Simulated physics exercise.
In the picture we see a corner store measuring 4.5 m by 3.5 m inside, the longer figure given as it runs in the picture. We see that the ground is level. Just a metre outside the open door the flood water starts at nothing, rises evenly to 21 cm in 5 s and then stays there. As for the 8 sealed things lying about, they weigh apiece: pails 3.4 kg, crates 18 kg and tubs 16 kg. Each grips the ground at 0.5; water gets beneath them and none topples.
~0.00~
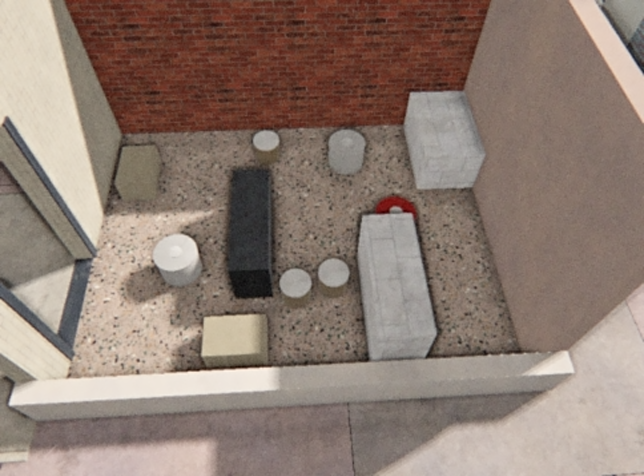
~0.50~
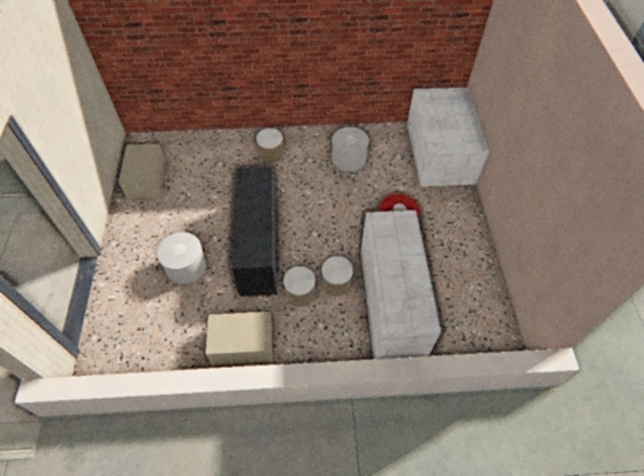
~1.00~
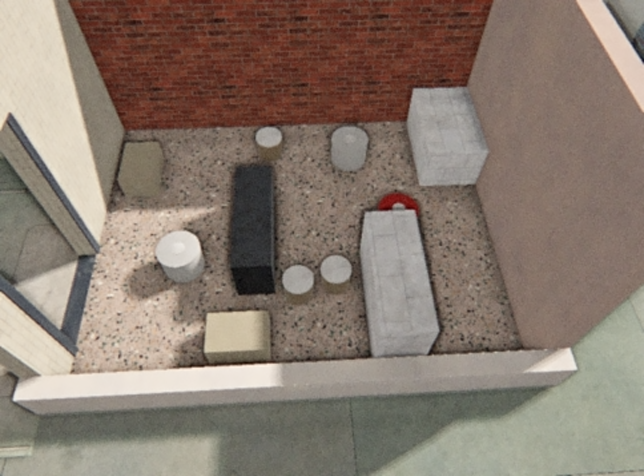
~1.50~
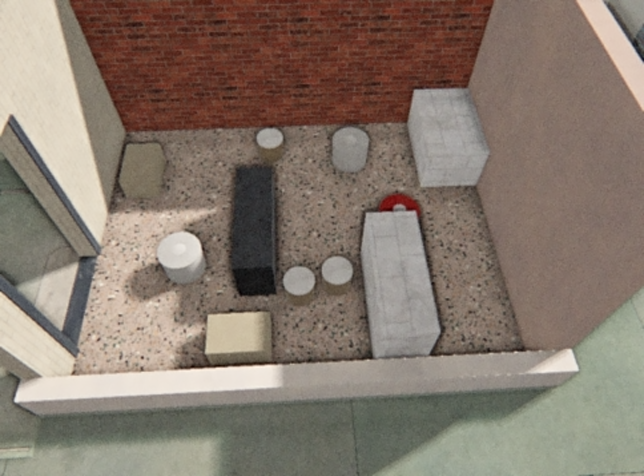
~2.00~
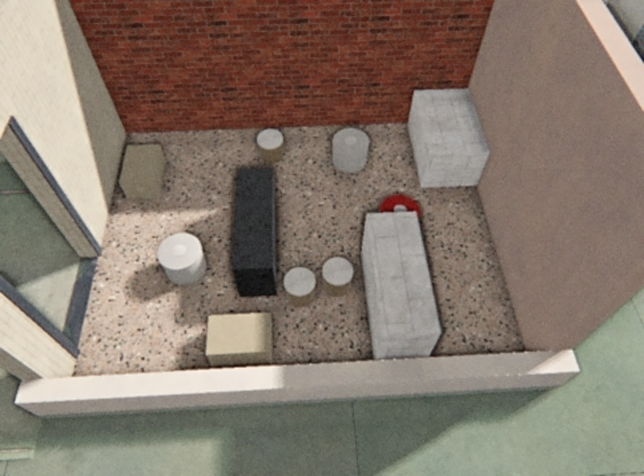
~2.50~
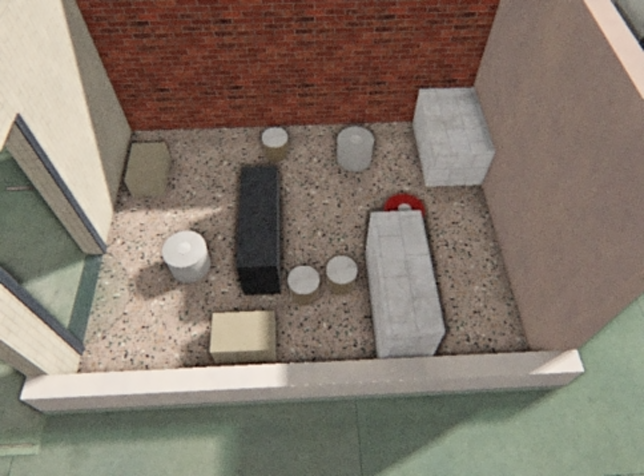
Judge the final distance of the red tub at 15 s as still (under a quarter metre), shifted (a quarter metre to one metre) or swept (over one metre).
Still.
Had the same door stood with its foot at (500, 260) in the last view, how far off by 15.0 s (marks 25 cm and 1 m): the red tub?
In that case the red tub ends far away.
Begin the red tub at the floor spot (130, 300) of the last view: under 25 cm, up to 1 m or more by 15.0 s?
Short answer, it is taken a long way.
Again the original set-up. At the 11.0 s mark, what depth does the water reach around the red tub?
5 cm or so.
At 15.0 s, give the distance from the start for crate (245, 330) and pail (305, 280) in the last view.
250 cm, 250 cm.
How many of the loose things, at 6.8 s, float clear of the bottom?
I get 1.
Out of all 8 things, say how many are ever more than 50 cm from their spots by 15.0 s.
I get 6.
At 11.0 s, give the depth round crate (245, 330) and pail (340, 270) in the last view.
Roughly 11 and 13 cm.
After 3.5 s the red tub is near (405, 210), 0.0 m from its start, aground; 0 afloat.
After 6.8 s the red tub is near (405, 210), 0.0 m from its start, aground; 1 afloat.
After 11.0 s the red tub is near (405, 210), 0.0 m from its start, aground; 5 afloat.
After 15.0 s the red tub is near (405, 210), 0.0 m from its start, aground; 7 afloat.
